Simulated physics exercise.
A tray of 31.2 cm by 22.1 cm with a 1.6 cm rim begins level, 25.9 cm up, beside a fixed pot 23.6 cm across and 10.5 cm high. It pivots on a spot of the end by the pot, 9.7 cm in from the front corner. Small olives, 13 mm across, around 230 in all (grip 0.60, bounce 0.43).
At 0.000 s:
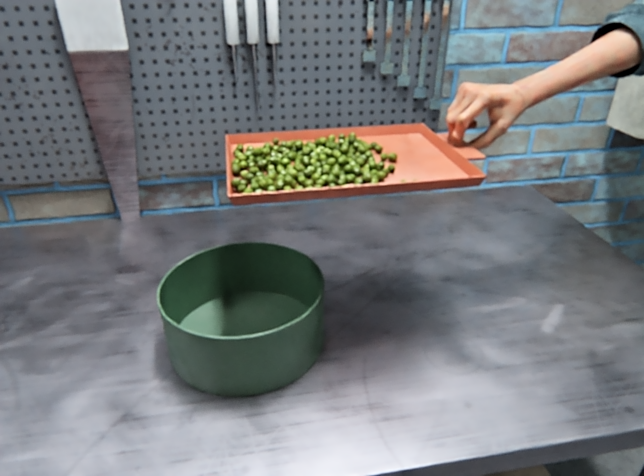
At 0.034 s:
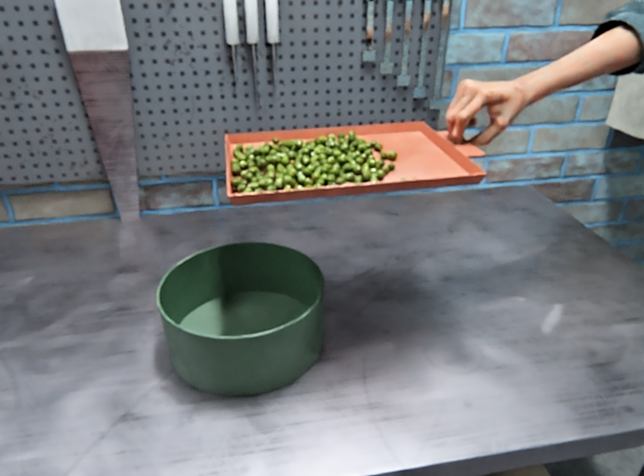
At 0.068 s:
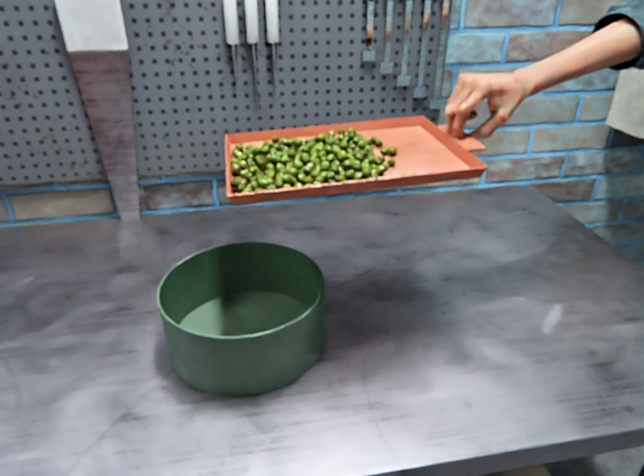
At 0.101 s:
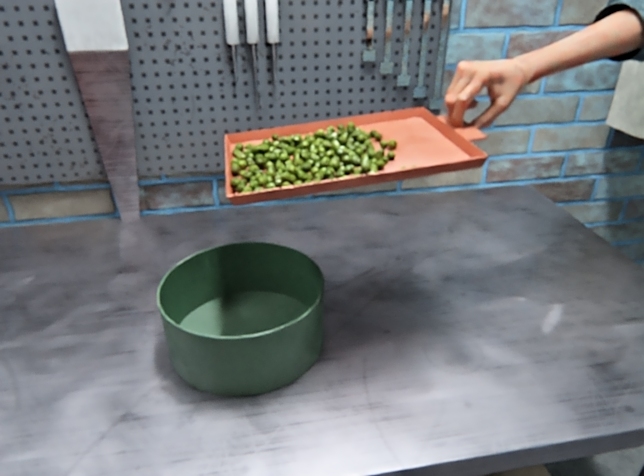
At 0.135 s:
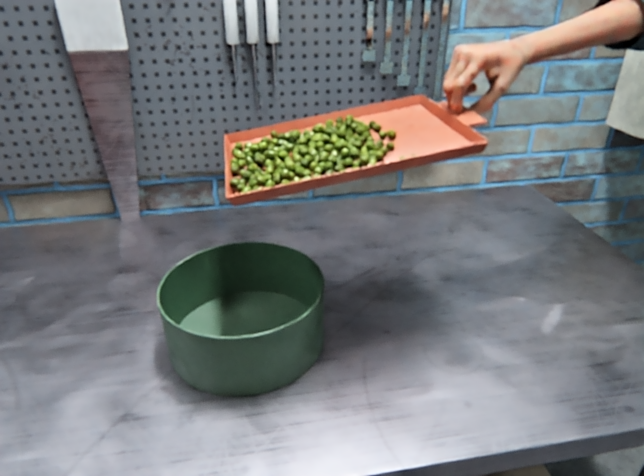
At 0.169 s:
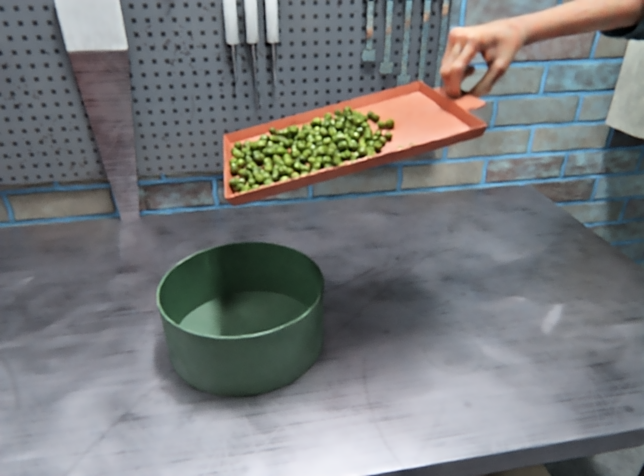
Hand raising the right end of an orange tray of small green olives, slanting it leftward above a round green pot.
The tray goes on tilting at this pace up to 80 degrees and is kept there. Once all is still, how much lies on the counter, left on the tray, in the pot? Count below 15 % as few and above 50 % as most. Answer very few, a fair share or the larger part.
On the counter: A fair share; left on the tray: Very few; in the pot: The larger part.
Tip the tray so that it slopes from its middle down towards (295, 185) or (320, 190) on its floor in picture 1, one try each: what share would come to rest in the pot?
Some 95 and 80 per cent.
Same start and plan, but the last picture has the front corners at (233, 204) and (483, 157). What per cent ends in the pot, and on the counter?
Pot 85, counter 10.
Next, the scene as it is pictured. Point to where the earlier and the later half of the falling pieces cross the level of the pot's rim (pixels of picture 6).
At about (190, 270), then at (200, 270).
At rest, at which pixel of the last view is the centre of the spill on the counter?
Near (152, 292).
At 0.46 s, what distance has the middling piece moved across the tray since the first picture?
Roughly 2 cm.
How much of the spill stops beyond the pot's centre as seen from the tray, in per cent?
About 100 per cent.
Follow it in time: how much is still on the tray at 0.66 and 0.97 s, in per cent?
About 95, 25.
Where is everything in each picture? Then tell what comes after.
The first frame shows tray tilt 0 degrees, front corners at (233, 194) and (481, 175); middle of the pieces at (313, 164); pot at (242, 283).
The second frame shows tray tilt 1 degrees, front corners at (233, 193) and (481, 172); middle of the pieces at (313, 163).
The third frame shows tray tilt 2 degrees, front corners at (232, 194) and (482, 166); middle of the pieces at (313, 160).
The fourth frame shows tray tilt 5 degrees, front corners at (232, 194) and (482, 155), lowest corner left front; middle of the pieces at (312, 157).
The fifth frame shows tray tilt 9 degrees, front corners at (231, 194) and (482, 140), lowest corner left front; middle of the pieces at (311, 152).
The sixth frame shows tray tilt 12 degrees, front corners at (230, 195) and (481, 124), lowest corner left front; middle of the pieces at (310, 147); pot at (242, 283). The tray's pace is about 115 degrees a second.
Then, at 0.46 s, tilt 46 degrees; the tray holds 100 %, the pot 0 %.
After 0.66 s, tilt 68 degrees; the tray holds 95 %, the pot 0 %.
Then, at 0.97 s, tilt 80 degrees; the tray holds 25 %, the pot 20 %.
By 3.1 s all is still; counter 35 %, tray 5 %, pot 60 %.
